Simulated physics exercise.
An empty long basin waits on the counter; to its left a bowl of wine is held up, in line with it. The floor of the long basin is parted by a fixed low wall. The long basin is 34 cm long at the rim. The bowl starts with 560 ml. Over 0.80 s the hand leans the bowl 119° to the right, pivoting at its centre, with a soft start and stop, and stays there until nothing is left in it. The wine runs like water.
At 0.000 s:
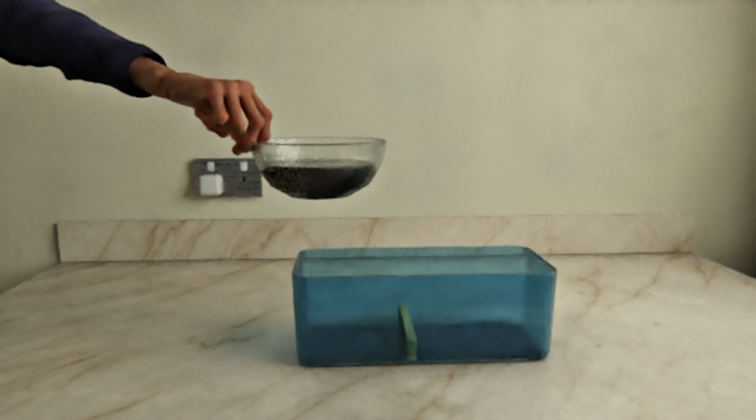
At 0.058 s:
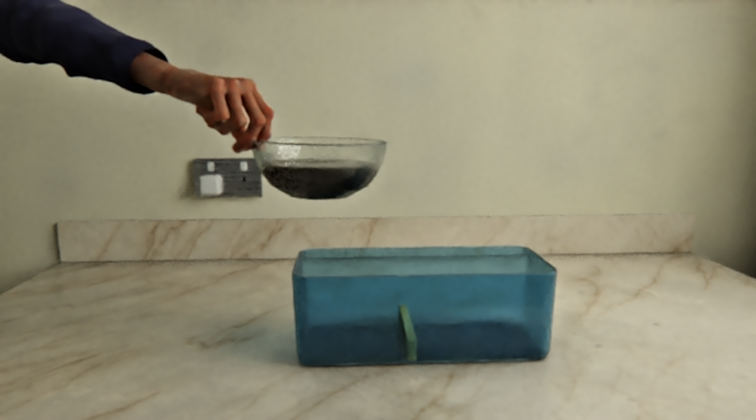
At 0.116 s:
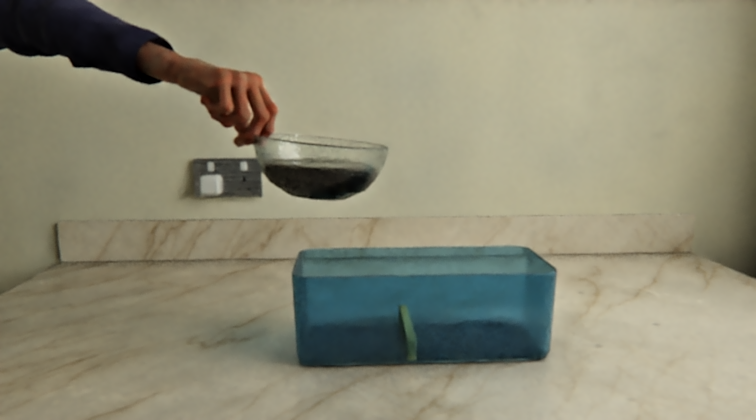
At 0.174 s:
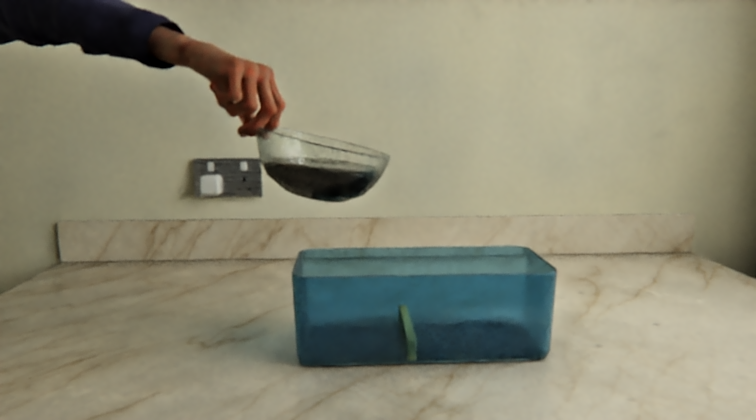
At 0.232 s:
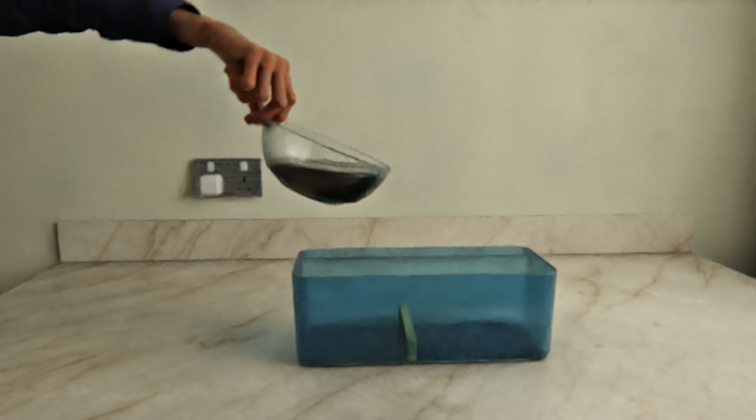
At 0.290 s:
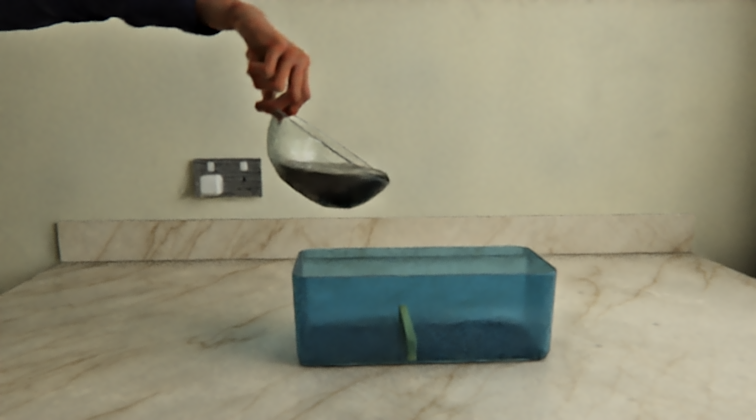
A hand held a clear glass bowl of dark liquid above a long blue basin on a marbled counter, then steadily leaned it to the right until its right rim dipped well below the left.
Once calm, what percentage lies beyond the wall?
The far part has some 58 per cent.
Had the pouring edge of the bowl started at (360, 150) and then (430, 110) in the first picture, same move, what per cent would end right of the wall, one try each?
In turn about 30 and 75 per cent.
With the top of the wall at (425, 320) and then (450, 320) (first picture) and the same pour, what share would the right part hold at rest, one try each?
In turn about 35 and 15 per cent.
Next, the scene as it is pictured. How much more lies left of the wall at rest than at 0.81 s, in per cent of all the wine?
Some 1 per cent.
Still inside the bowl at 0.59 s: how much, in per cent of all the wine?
About 6 per cent.
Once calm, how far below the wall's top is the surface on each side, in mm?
Left about 16 mm, right about 16 mm.
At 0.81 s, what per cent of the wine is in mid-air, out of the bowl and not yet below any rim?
About 3 per cent.
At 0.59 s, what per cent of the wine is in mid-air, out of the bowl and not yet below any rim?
About 18 per cent.
After 0.59 s the tilt is 100° and 6 per cent is still to pour, 25 is left of the wall and 51 right of it.
After 0.81 s the tilt is 119° and 0 per cent is still to pour, 40 is left of the wall and 57 right of it.
After 1.05 s the tilt is 119° and 0 per cent is still to pour, 41 is left of the wall and 58 right of it.
After 1.30 s the tilt is 119° and 0 per cent is still to pour, 41 is left of the wall and 57 right of it.
In the end 41 per cent lies left of the wall, 58 right of it and 2 outside.
